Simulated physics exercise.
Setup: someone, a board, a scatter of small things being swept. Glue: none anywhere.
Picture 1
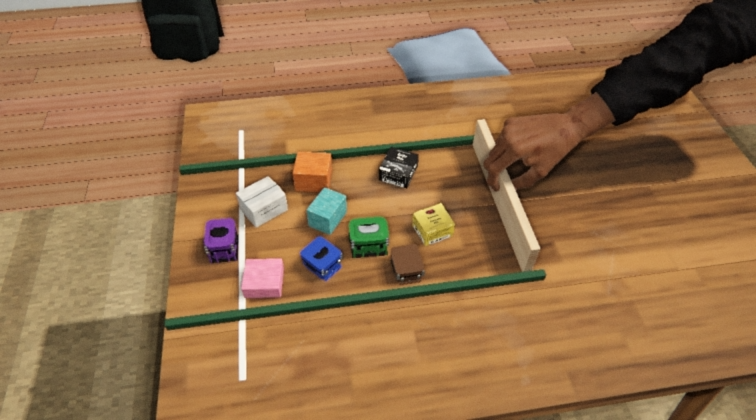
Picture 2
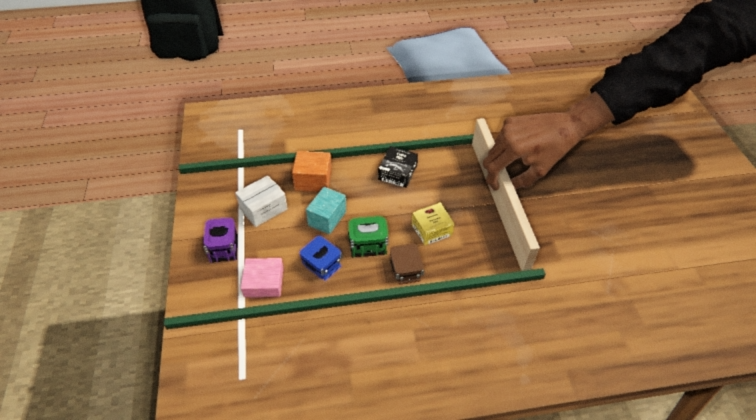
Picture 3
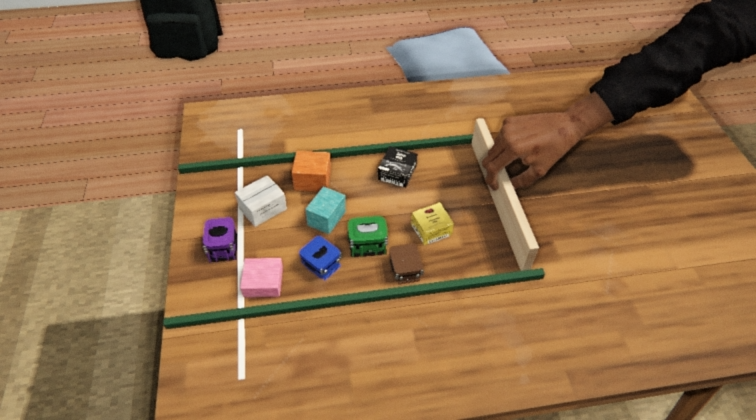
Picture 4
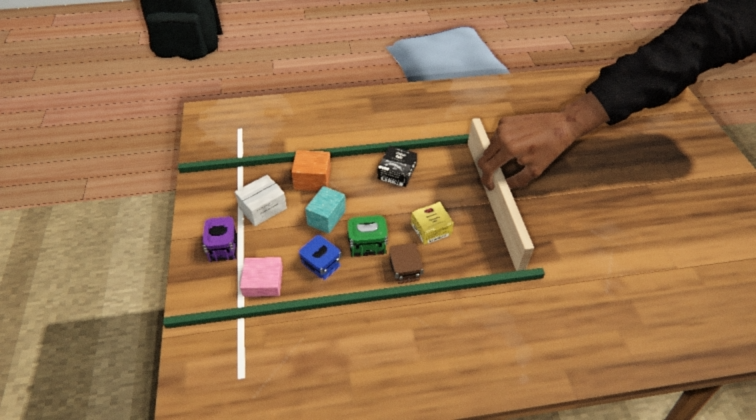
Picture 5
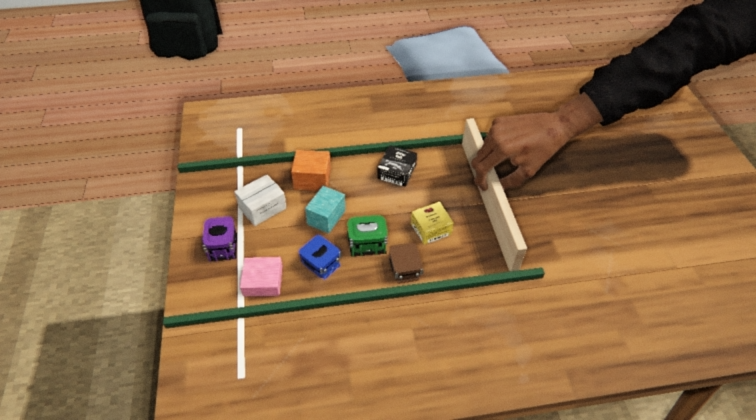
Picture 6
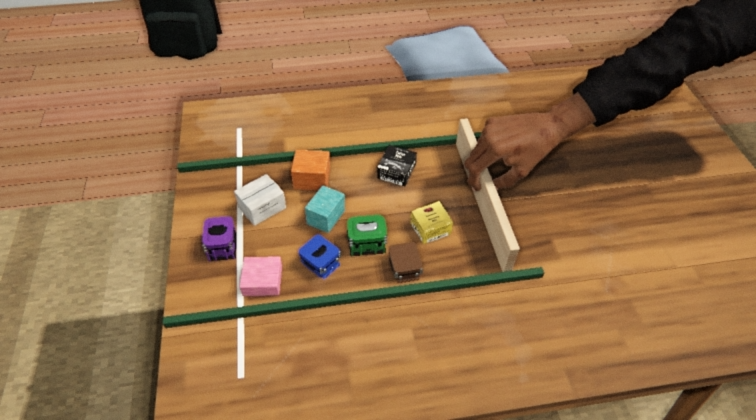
A wooden table stands on a plank floor beside pale rugs, seen from above at an angle. Small boxes and cases in orange, black, white, turquoise, green, yellow, brown, blue, pink and purple lie scattered between two green rails, the purple one left of a white line. From the right, a dark-sleeved arm slides an upright board slightly left, touching none of them, while the view stays almost still.
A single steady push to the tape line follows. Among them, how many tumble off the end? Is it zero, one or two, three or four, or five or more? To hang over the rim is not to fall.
It will be one or two.
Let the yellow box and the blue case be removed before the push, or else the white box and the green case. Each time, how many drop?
0 in the first case and 0 in the second.
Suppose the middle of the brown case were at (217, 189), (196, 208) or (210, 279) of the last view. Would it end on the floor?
Going through the places in order, it ends up falling, it ends up falling, and it ends up falling.
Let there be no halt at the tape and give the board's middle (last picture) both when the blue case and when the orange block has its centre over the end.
Roughly at (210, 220) and roughly at (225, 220).
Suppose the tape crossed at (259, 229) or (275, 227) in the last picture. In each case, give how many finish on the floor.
Down on the floor: 0 and 0.
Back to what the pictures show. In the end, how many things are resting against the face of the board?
Contact count: 4.
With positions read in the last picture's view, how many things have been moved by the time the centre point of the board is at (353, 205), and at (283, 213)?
Note: First position 7; second position 10.
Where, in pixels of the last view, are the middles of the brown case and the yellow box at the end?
Brown case: About (225, 285); yellow box: About (222, 246).
Soon after, none off yet; purple case at rest near (220, 239); pink block at rest near (261, 276); white box at rest near (261, 200).
After that, none off yet; purple case displaced about its own width near (195, 240); pink block displaced about its own width near (204, 285); white box displaced about its own width near (227, 207).
In the end, the number that fall off is one or two; gone, pink block and purple case.
